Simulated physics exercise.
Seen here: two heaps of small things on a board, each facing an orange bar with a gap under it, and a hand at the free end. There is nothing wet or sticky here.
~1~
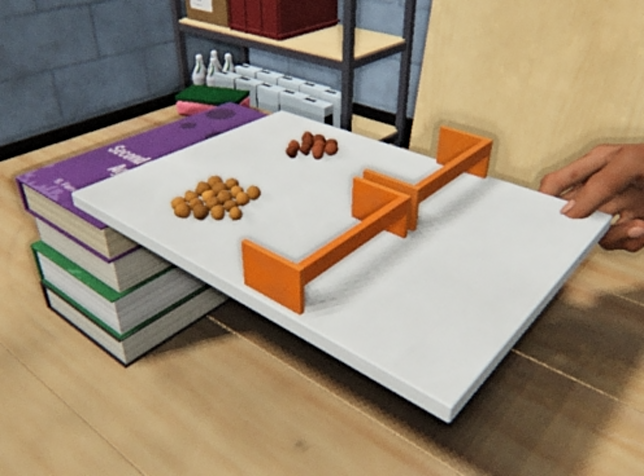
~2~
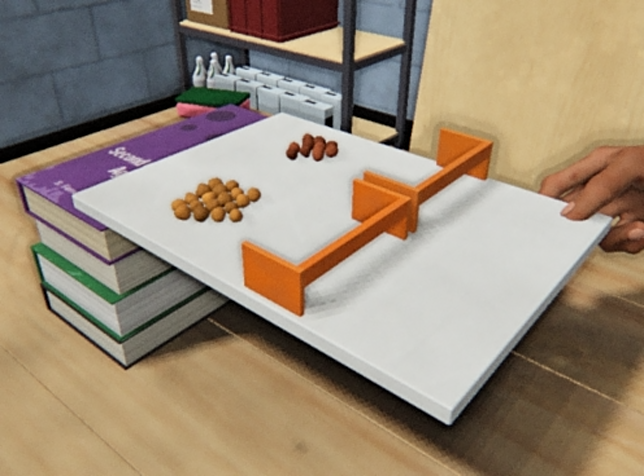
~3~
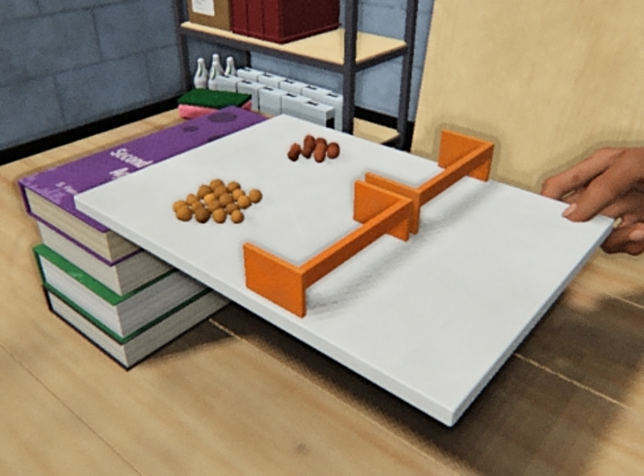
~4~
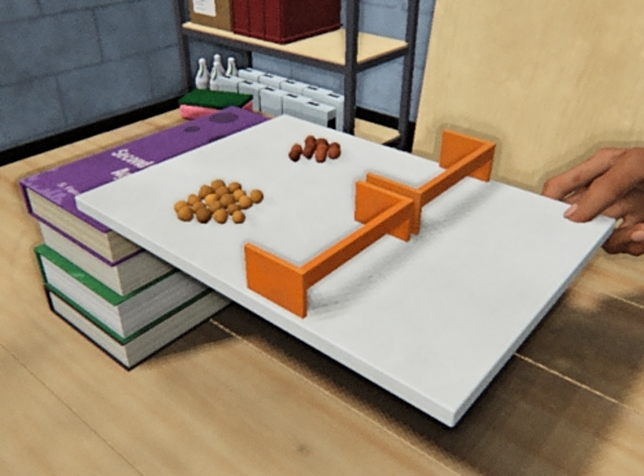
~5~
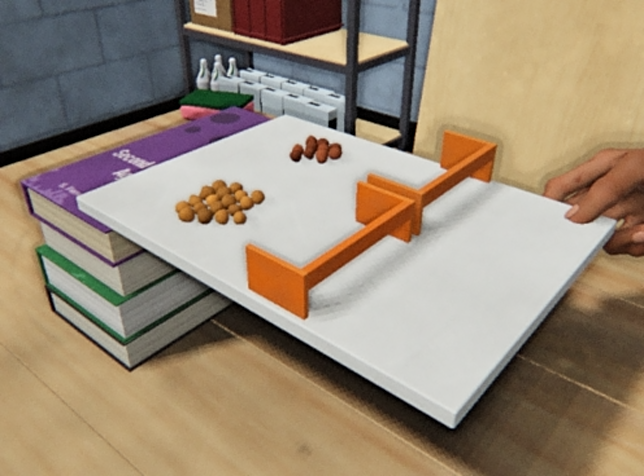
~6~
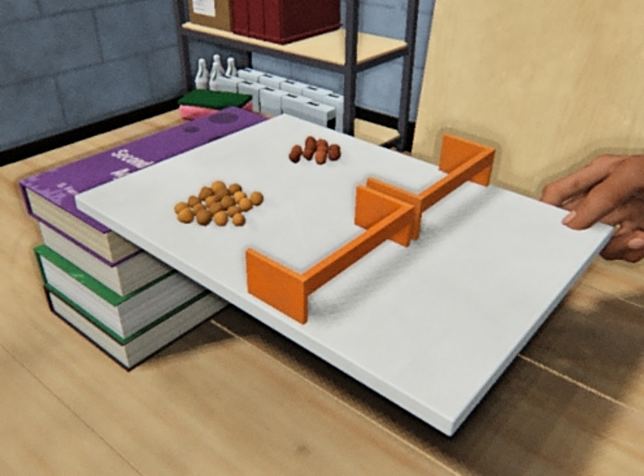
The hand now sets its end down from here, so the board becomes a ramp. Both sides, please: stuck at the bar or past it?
At the end, I reckon the front batch clears it fine, I reckon the back batch clears it fine.
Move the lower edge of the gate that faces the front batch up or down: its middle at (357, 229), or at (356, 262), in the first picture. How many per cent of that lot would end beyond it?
Roughly 100 percent, then roughly 0 percent.
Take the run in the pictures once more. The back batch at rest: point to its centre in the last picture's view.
Its centre ends up around (631, 451).
Then, 0.41 s after the last picture, board sloping at 9°; front batch where it was; back batch where it was.
Then, 0.93 s after the last picture, board sloping at 20°; front batch on its way down; back batch on its way down.
Then, 1.48 s after the last picture, board resting at 29°; front batch all past its gate; back batch all past its gate.
At rest, board resting at 29°; front batch all past its gate; back batch all past its gate.
